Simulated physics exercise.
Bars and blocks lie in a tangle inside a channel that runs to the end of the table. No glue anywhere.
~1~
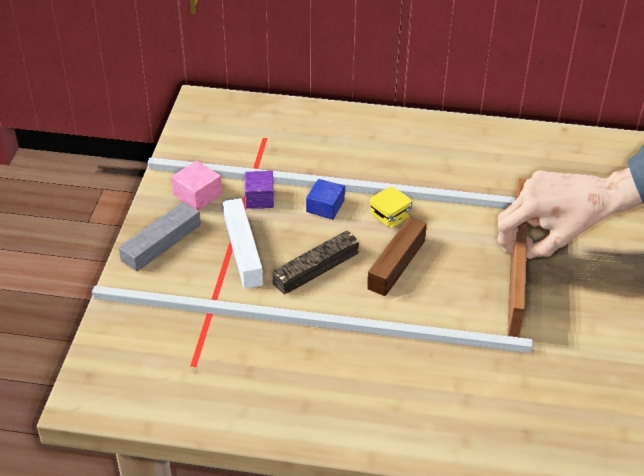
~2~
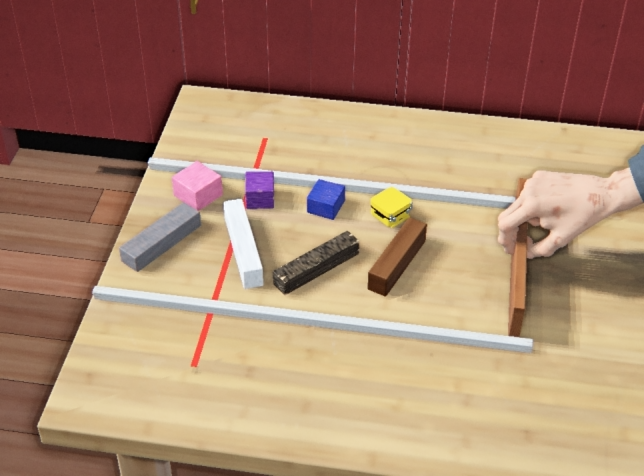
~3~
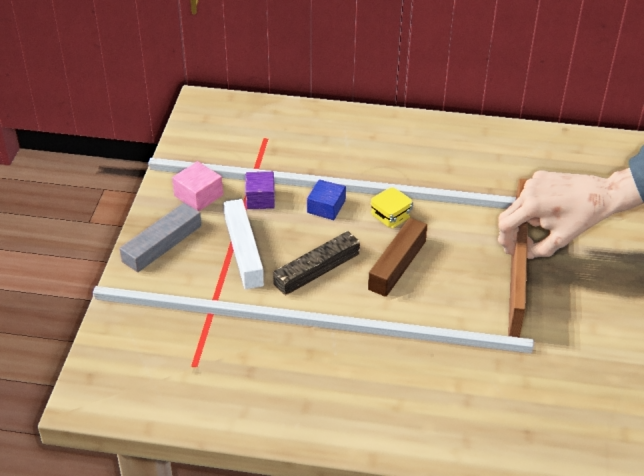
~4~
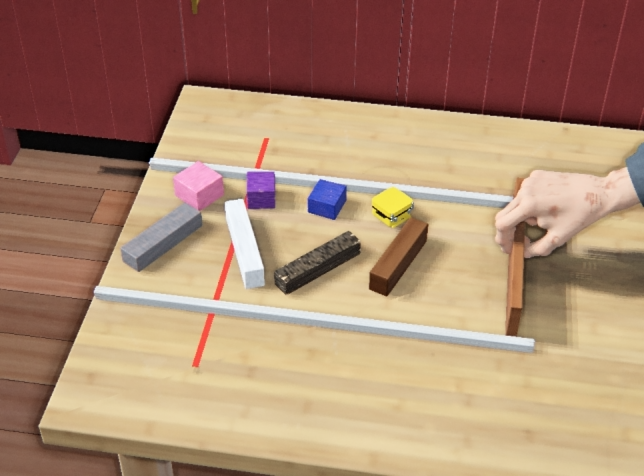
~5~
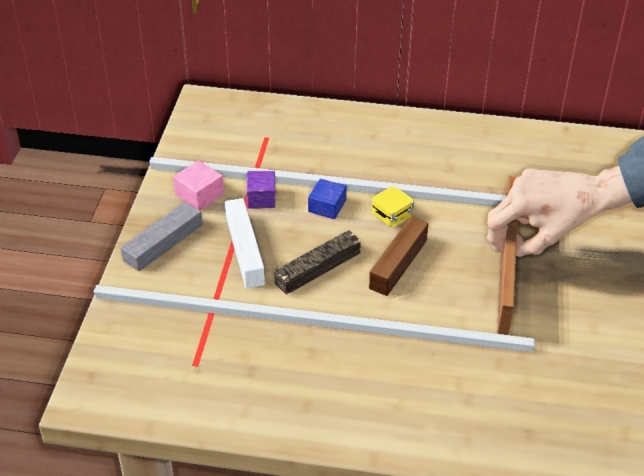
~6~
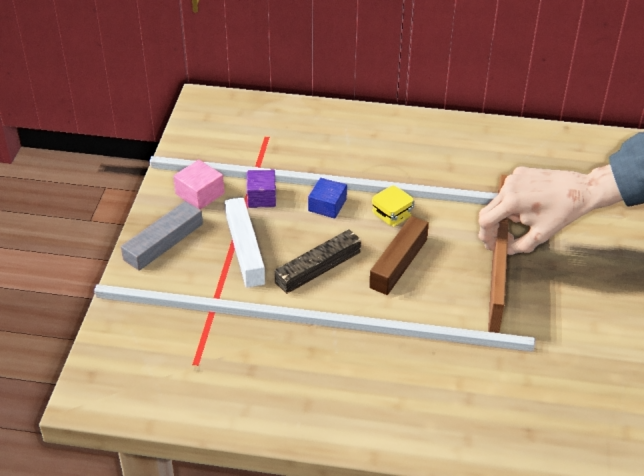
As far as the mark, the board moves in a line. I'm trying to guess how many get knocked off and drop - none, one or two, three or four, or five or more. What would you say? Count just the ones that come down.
I would say none.
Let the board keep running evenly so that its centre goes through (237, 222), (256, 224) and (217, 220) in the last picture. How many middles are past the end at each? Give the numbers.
0, 0 and 1.
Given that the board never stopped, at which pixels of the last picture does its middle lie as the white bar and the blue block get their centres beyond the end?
Estimated middle: (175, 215), and (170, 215) for the other.
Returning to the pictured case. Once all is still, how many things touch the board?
Number: 2.
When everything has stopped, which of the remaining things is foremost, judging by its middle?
The pink block is it.
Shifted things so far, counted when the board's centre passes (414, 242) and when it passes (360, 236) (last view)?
First 1, after that 4.
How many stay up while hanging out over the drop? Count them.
Result: 1.
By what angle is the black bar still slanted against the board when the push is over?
About 0 degrees.
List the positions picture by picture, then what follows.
In the first frame, grey bar (161, 236); pink block (197, 186); white bar (243, 242); board (518, 256); tape (233, 240).
In the second frame, pink block (197, 186); blue block (326, 199).
In the third frame, white bar (244, 243); purple block (260, 190).
In the fourth frame, grey bar (162, 237); brown stick (399, 256).
In the fifth frame, pink block (199, 185); board (509, 254).
In the sixth frame, grey bar (163, 235); pink block (199, 184); white bar (245, 241); board (500, 252); tape (235, 238).
A little later, none off yet; grey bar at rest near (163, 235); pink block at rest near (199, 184); white bar at rest near (245, 241).
Next, none off yet; grey bar at rest near (163, 235); pink block at rest near (199, 184); white bar at rest near (242, 241).
When it is over, the number that fall off is zero.
